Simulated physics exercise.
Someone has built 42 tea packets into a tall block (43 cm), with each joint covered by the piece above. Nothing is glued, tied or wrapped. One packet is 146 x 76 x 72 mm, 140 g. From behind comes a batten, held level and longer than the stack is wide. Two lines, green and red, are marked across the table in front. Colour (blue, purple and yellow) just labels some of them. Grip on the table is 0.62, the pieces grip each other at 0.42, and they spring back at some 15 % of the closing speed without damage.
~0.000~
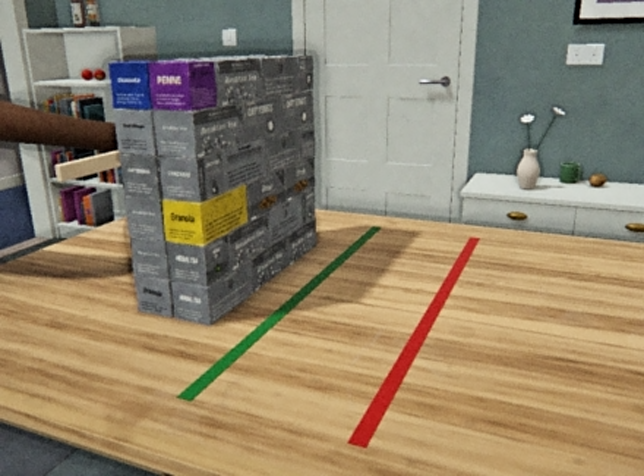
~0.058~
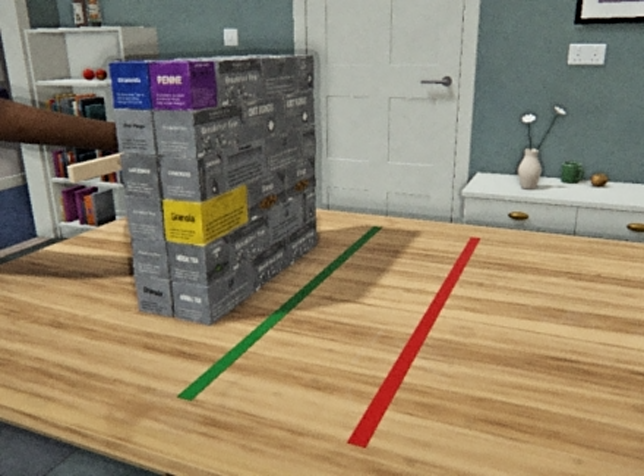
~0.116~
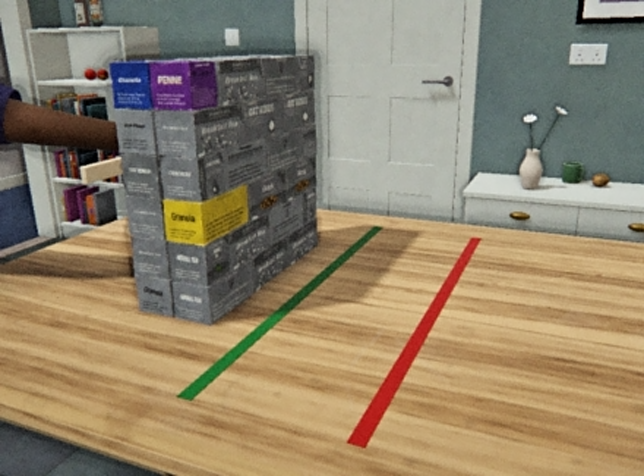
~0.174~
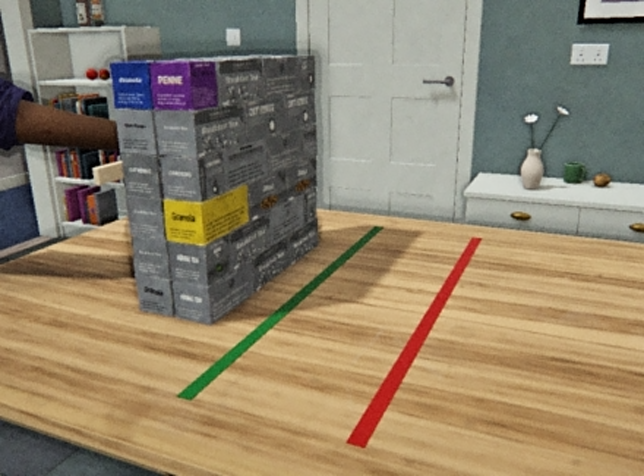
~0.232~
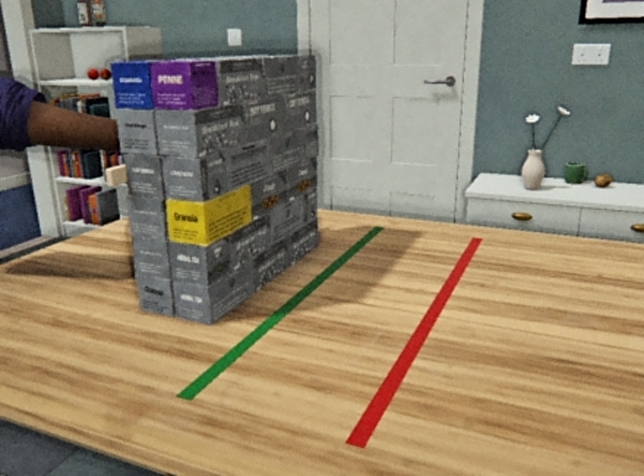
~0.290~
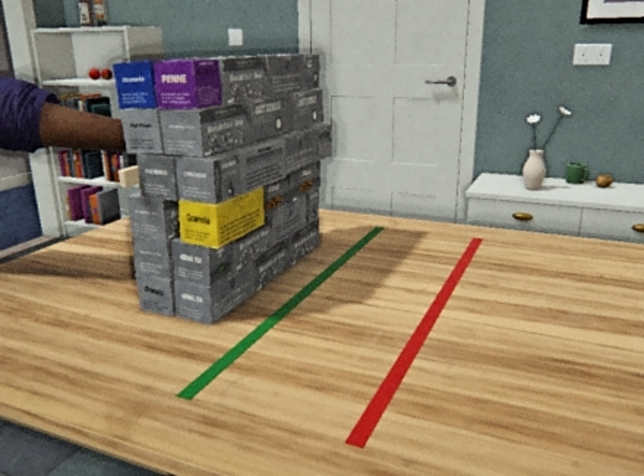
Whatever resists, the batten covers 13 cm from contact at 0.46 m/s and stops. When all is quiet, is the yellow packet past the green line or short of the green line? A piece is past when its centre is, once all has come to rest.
It gets past the green line.
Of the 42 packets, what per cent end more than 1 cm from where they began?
It is 75 per cent.
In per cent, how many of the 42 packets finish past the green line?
About 50 per cent.
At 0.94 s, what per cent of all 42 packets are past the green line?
By then 50 per cent.
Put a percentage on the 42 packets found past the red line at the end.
Roughly 25 per cent of them.
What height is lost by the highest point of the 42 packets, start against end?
Roughly 14 cm.
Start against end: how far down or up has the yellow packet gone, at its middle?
It ends some 14 cm lower.
By 0.42 s, none of the 42 packets past the green line, 33 disturbed; yellow packet tilted 19°; blue packet tilted 17°.
By 0.60 s, 20 of the 42 packets past the green line; yellow packet tilted 60°, 10 cm lower; blue packet tilted 28°, 22 mm lower.
By 0.94 s, 22 of the 42 packets past the green line; yellow packet on its side; blue packet on its side.
When it is over (1.7 s), 22 of the 42 packets past the green line; yellow packet on its side; purple packet upside down; blue packet 36 cm lower. In pixels of the last frame, middles, yellow packet near (341, 310), purple packet near (601, 377).
